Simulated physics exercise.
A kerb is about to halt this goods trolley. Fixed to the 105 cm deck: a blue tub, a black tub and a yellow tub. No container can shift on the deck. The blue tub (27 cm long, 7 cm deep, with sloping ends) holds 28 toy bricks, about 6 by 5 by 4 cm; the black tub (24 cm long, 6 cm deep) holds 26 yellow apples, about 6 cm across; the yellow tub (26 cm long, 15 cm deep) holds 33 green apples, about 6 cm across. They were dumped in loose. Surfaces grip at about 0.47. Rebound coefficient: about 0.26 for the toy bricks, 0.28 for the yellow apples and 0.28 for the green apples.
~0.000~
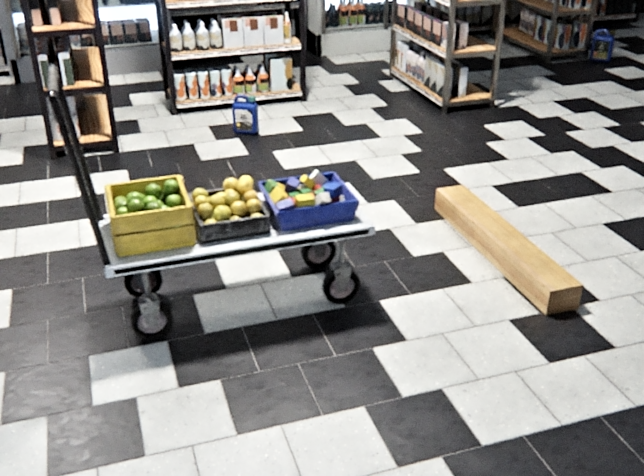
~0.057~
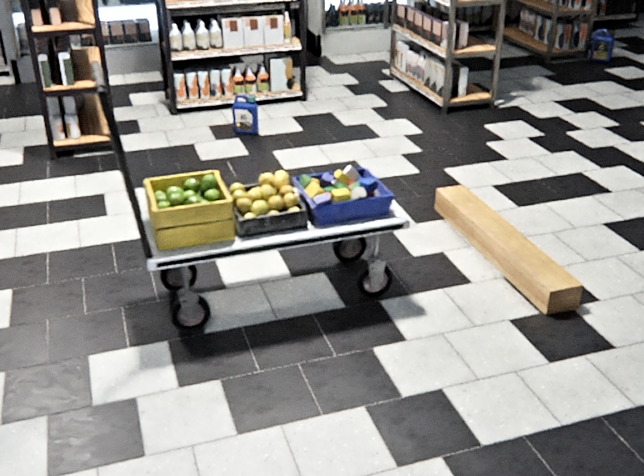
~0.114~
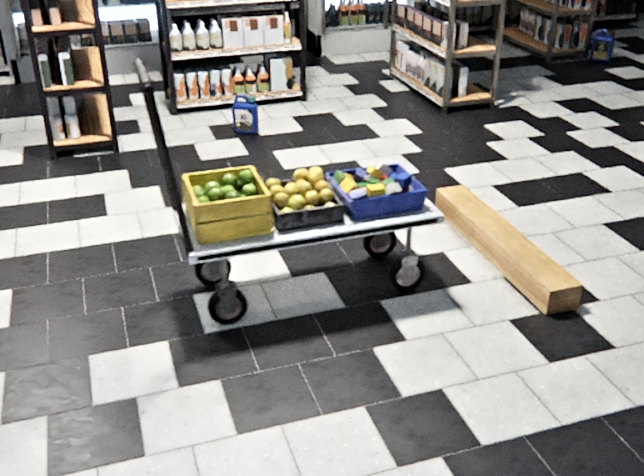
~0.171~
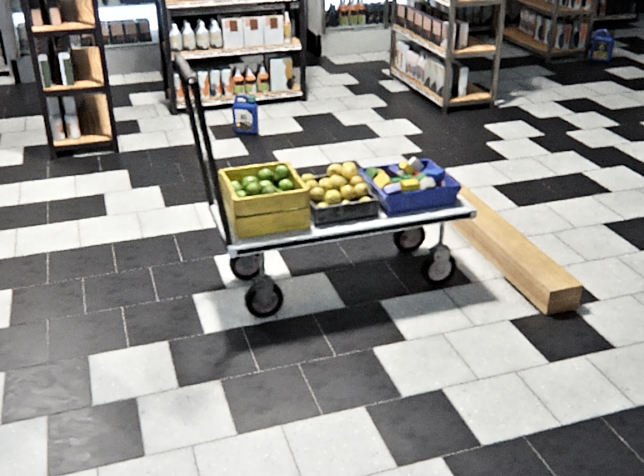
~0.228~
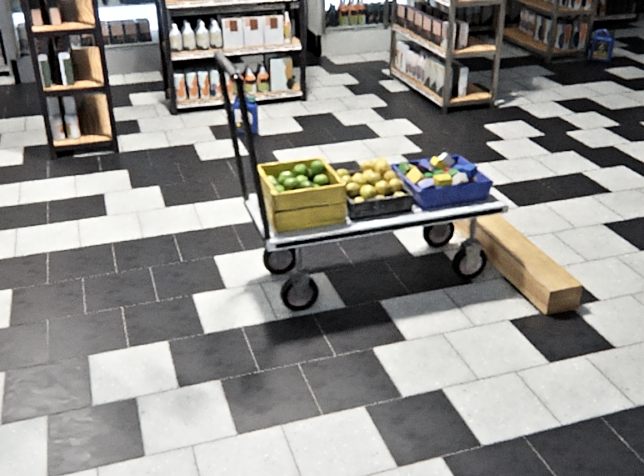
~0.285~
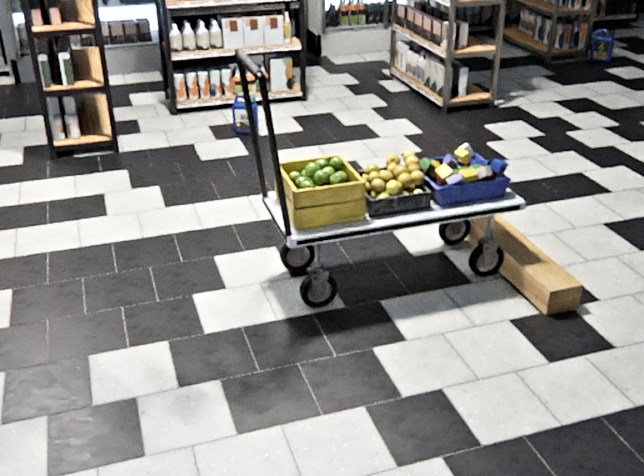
On a shop's black-and-white tiled floor, a flat trolley carrying green fruit in a yellow tub, yellow fruit in a black tub and colourful blocks in a blue tub rolls right, with nobody seen pushing it. It nears a long wooden beam, and its front wheels come up beside the wood.
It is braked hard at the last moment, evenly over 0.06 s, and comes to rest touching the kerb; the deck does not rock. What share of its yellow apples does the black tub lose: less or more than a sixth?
More than a sixth of the yellow apples leave the black tub.
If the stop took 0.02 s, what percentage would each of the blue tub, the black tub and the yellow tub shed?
Then blue tub 30, black tub 40, yellow tub 10 per cent.
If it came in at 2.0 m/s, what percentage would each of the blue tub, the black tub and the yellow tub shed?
Then blue tub 20, black tub 30, yellow tub 0 per cent.
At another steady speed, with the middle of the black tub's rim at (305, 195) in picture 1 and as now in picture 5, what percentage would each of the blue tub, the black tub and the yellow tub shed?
Then blue tub 0, black tub 10, yellow tub 0 per cent.
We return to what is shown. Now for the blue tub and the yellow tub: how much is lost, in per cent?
About: Blue tub 20, yellow tub 5 per cent.
After 0.33 s, the blue tub is down by 2 of 28, the black tub is down by 5 of 26 and the yellow tub has all 33.
After 0.45 s, the blue tub is down by 5 of 28, the black tub is down by 10 of 26 and the yellow tub is down by 1 of 33.
After 0.68 s, the blue tub is down by 5 of 28, the black tub is down by 11 of 26 and the yellow tub is down by 1 of 33.
Outcome (at 1.18 s), the blue tub is down by 5 of 28, the black tub is down by 10 of 26 and the yellow tub is down by 1 of 33. Asked share, 10 of 26, 38 per cent.
